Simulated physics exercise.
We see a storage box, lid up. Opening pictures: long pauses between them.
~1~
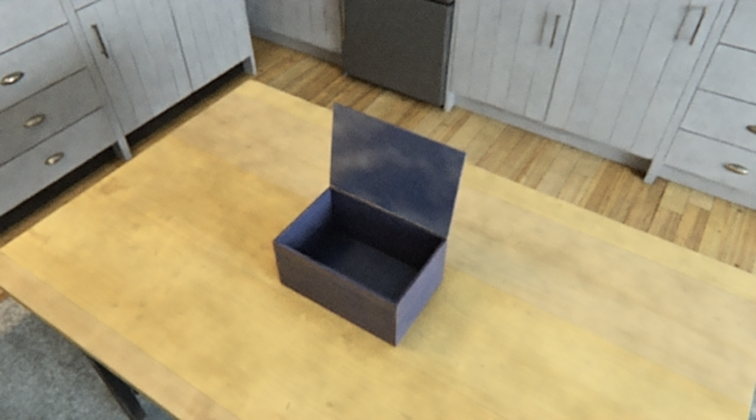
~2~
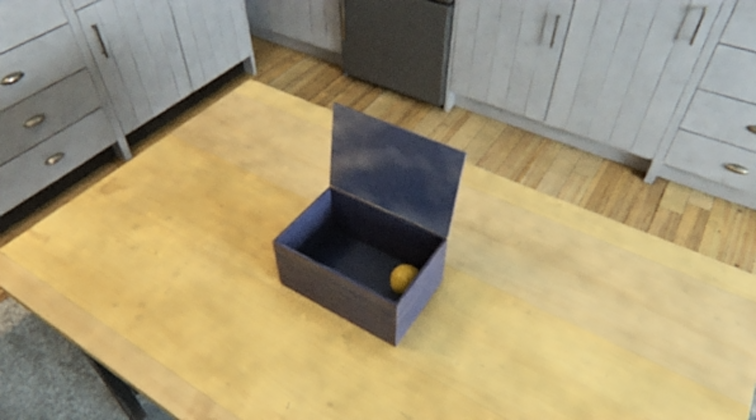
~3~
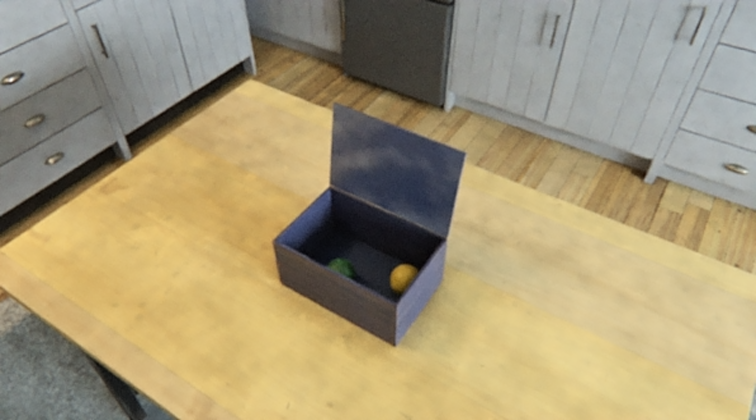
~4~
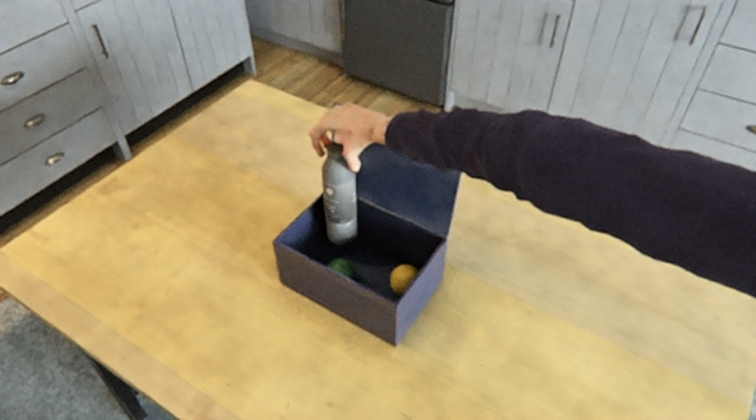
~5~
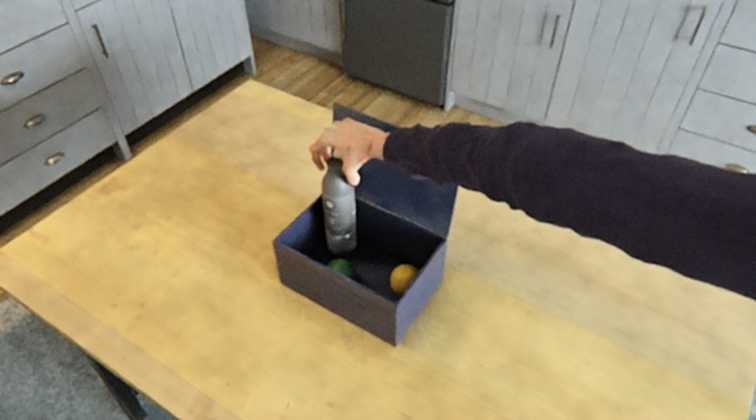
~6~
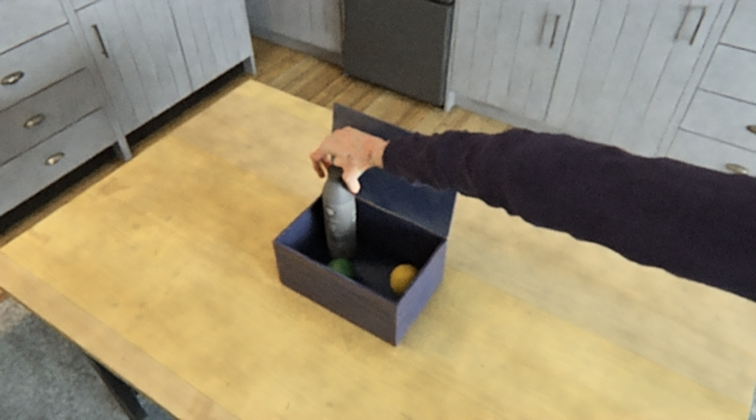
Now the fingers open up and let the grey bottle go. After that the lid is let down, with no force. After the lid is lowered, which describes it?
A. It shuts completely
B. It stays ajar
It stays ajar (B).
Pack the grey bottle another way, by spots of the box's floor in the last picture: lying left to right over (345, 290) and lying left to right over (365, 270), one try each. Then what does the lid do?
Result of try one: No gap; result of try two: No gap.
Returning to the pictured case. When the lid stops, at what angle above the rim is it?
I'd say roughly 20 degrees above the rim.
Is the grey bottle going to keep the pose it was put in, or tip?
As it turns out, the grey bottle changes its angle.
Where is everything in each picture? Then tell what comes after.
In the first frame, the last thing is not in view yet.
In the second frame, the last thing is not in view yet.
In the third frame, the last thing is not in view yet.
In the fourth frame, still above its spot; grey bottle (339, 194).
In the fifth frame, still above its spot; grey bottle (339, 207).
In the sixth frame, in place under the hand; grey bottle (340, 213).
Then, 1.20 s on from there, lid starting down.
Then, 1.90 s on from there, lid 53° above the rim; grey bottle turned 13° from how it was put near (332, 220).
Then, 2.10 s on from there, lid 37° above the rim; grey bottle turned 27° from how it was put near (323, 230).
Then, 3.40 s on from there, lid 22° above the rim; grey bottle turned 39° from how it was put near (316, 240).
In the end, lid 22° above the rim; toppled in the box, grey bottle; the other 2 unmoved. At the end, from the last picture's camera, grey bottle near (316, 240).
